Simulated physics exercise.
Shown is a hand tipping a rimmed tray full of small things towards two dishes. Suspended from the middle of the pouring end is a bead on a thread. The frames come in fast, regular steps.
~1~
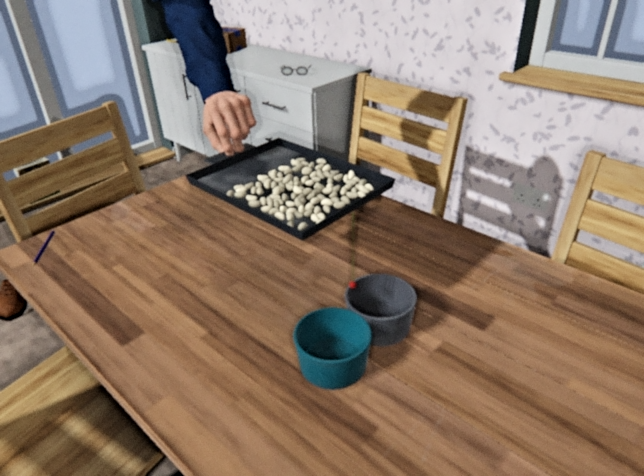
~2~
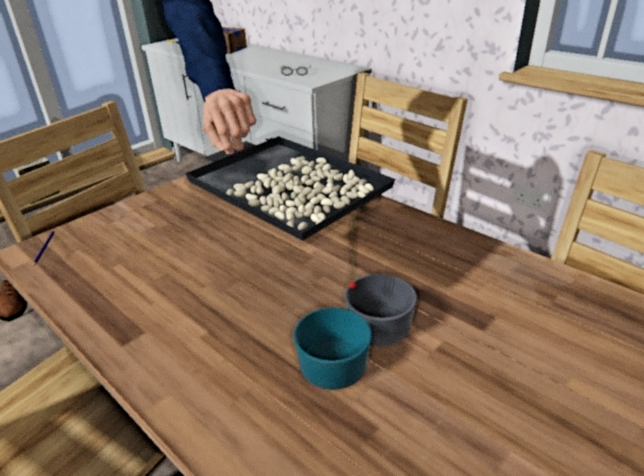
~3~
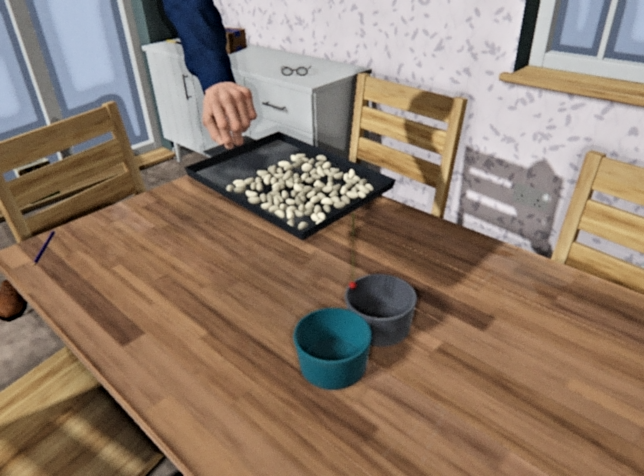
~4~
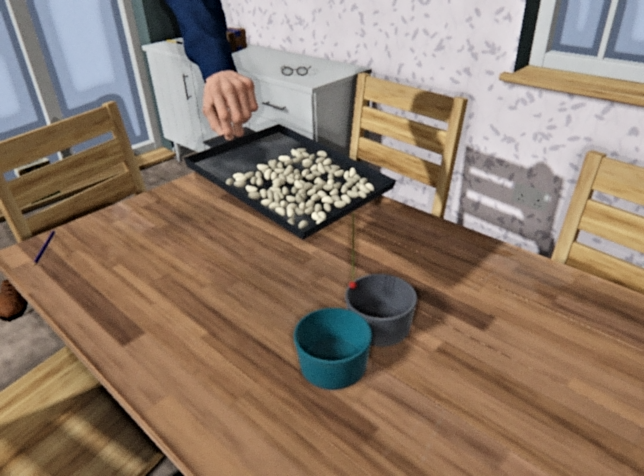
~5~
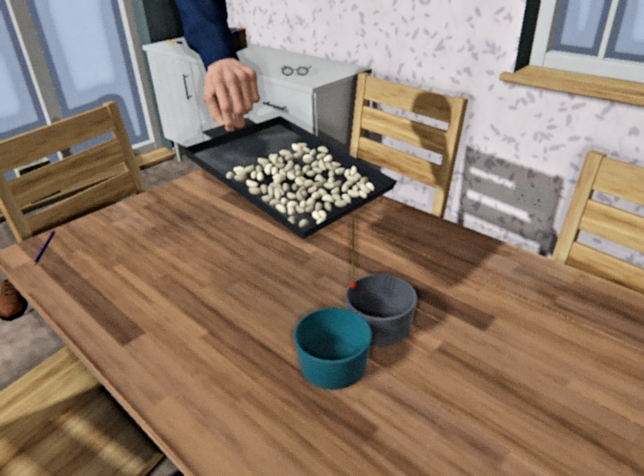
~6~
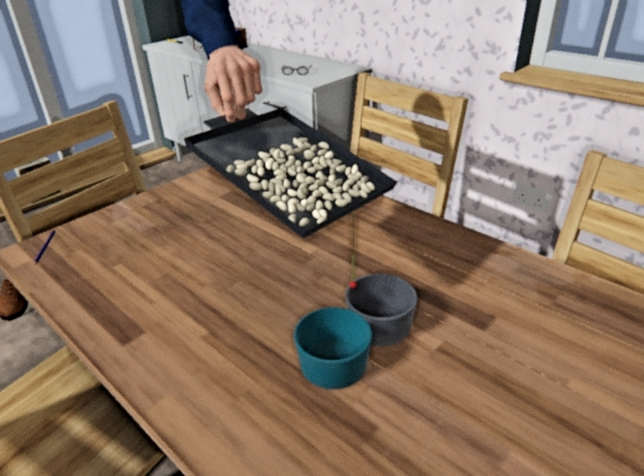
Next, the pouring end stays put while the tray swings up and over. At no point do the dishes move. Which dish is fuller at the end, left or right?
The right dish.
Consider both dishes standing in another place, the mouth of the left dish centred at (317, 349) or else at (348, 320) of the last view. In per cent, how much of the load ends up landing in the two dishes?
First try: Around 50 percent; second try: Around 70 percent.
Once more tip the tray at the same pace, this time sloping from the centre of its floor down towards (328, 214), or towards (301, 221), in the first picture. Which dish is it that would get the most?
First case: The dish at left. Second case: The dish at left.
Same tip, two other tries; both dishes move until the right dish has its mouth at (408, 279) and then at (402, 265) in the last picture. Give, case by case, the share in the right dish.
Close to 40 in a hundred first, close to 20 in a hundred second.
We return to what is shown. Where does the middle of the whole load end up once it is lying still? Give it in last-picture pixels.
(390, 326).
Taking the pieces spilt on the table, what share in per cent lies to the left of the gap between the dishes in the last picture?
Share on the left: Near 0 %.
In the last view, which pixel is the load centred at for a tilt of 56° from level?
Around (343, 179).
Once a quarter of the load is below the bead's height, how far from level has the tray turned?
Angle reached: About 110°.
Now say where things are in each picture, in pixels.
Corners of the pouring end at (302, 231) and (393, 179), level; middle of the load at (307, 192), white beans; left dish at (361, 364); right dish at (408, 322); bead on its thread at (353, 285), in the first picture.
Corners of the pouring end at (302, 231) and (393, 179), level; middle of the load at (307, 191), in the second picture.
Corners of the pouring end at (303, 231) and (393, 180), tipped barely, lowest at the right corner; middle of the load at (307, 189), in the third picture.
Corners of the pouring end at (303, 230) and (394, 180), tipped a little, lowest at the right corner; middle of the load at (308, 186), in the fourth picture.
Corners of the pouring end at (304, 230) and (394, 181), tipped a little, lowest at the right corner; middle of the load at (308, 183), in the fifth picture.
Corners of the pouring end at (305, 229) and (395, 181), tipped a little, lowest at the right corner; middle of the load at (309, 180); left dish at (362, 364); right dish at (408, 322), in the sixth picture.
Soon, tray tipped steeply; all on the tray.
A while on, tray tipped right over; nearly all on the tray; a stray few in the air.
Towards the end, tray tipped past a quarter turn; a small part in the left dish; about half in the right dish; about half outside both.
Finally, tray tipped past a quarter turn; a small part in the left dish; about half in the right dish; about half outside both.
